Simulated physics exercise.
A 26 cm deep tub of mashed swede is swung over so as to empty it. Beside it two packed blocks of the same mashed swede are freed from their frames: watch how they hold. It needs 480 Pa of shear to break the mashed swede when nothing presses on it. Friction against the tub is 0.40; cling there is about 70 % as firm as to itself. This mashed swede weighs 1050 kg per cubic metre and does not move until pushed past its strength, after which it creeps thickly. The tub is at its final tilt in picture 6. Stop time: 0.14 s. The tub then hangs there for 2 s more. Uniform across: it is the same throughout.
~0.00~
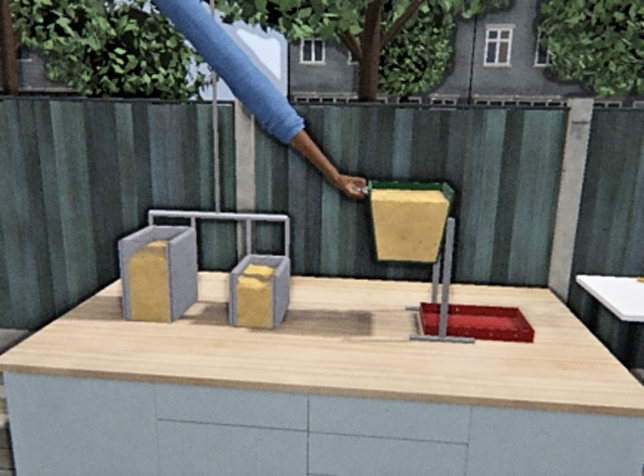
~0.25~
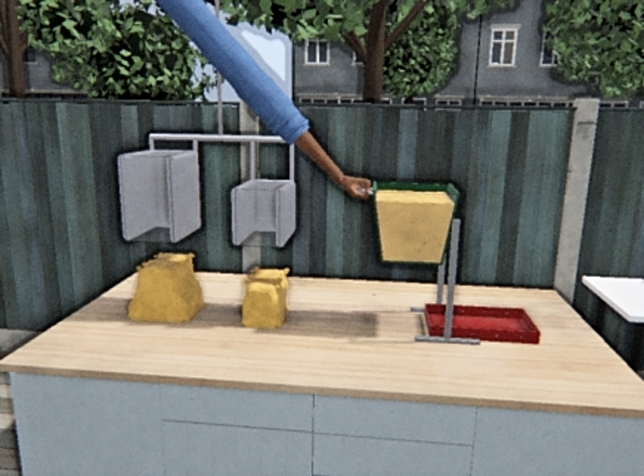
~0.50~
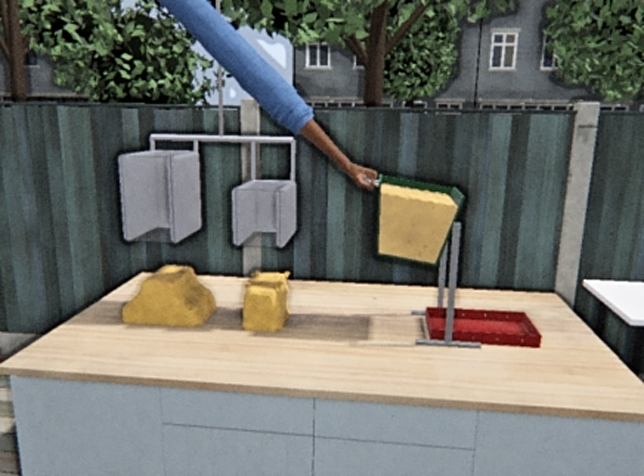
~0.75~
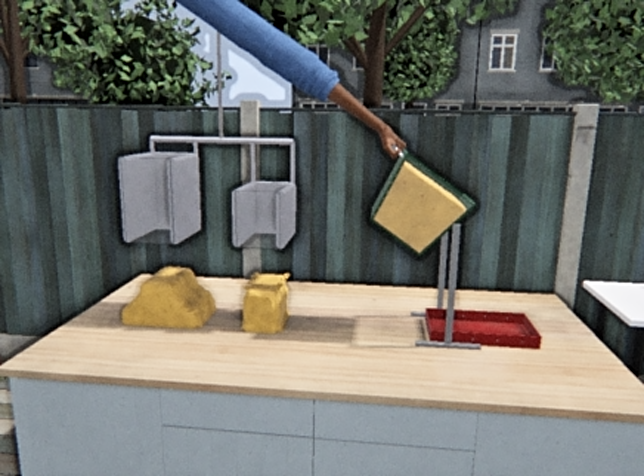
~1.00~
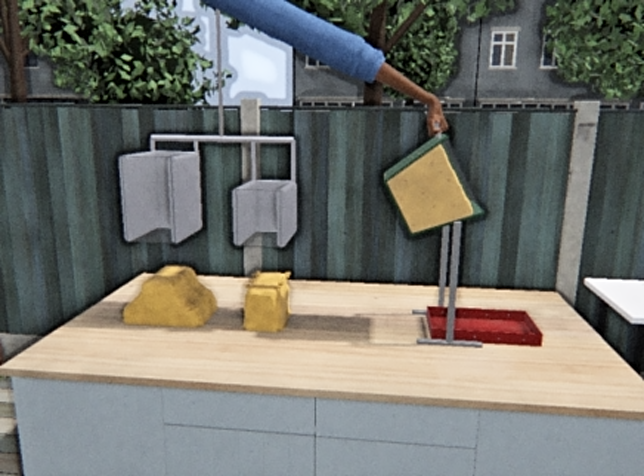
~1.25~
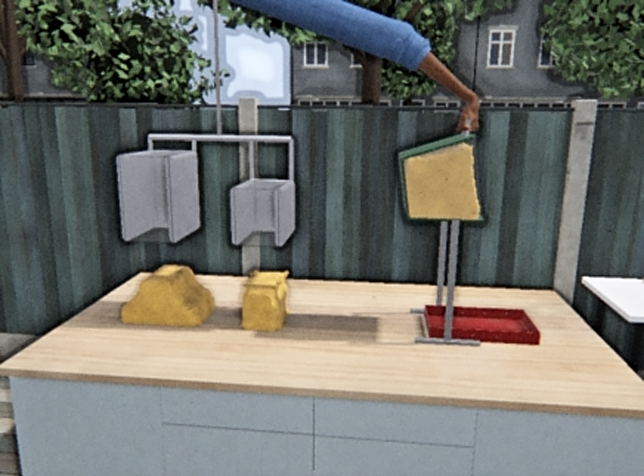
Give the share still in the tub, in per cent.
63 %.
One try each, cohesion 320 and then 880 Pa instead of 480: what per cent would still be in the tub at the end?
First 45 %, second 100 %.
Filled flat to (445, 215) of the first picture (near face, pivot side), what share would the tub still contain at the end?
100 %.
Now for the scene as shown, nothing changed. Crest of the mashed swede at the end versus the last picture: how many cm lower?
9 cm or so.
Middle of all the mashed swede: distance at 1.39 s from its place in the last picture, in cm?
Around 3 centimetres.
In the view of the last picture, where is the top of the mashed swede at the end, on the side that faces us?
I'd say it peaks at roughly (440, 175) in the last picture.
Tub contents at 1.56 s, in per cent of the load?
Some 80 per cent.
By 1.39 s, the tub is at 81 degrees and holds 96 %.
By 1.56 s, the tub is at 81 degrees and holds 80 %.
By 1.73 s, the tub is at 81 degrees and holds 68 %.
By 1.90 s, the tub is at 81 degrees and holds 63 %.
By 3.25 s, at the end, the tub is at 81 degrees and holds 63 %.
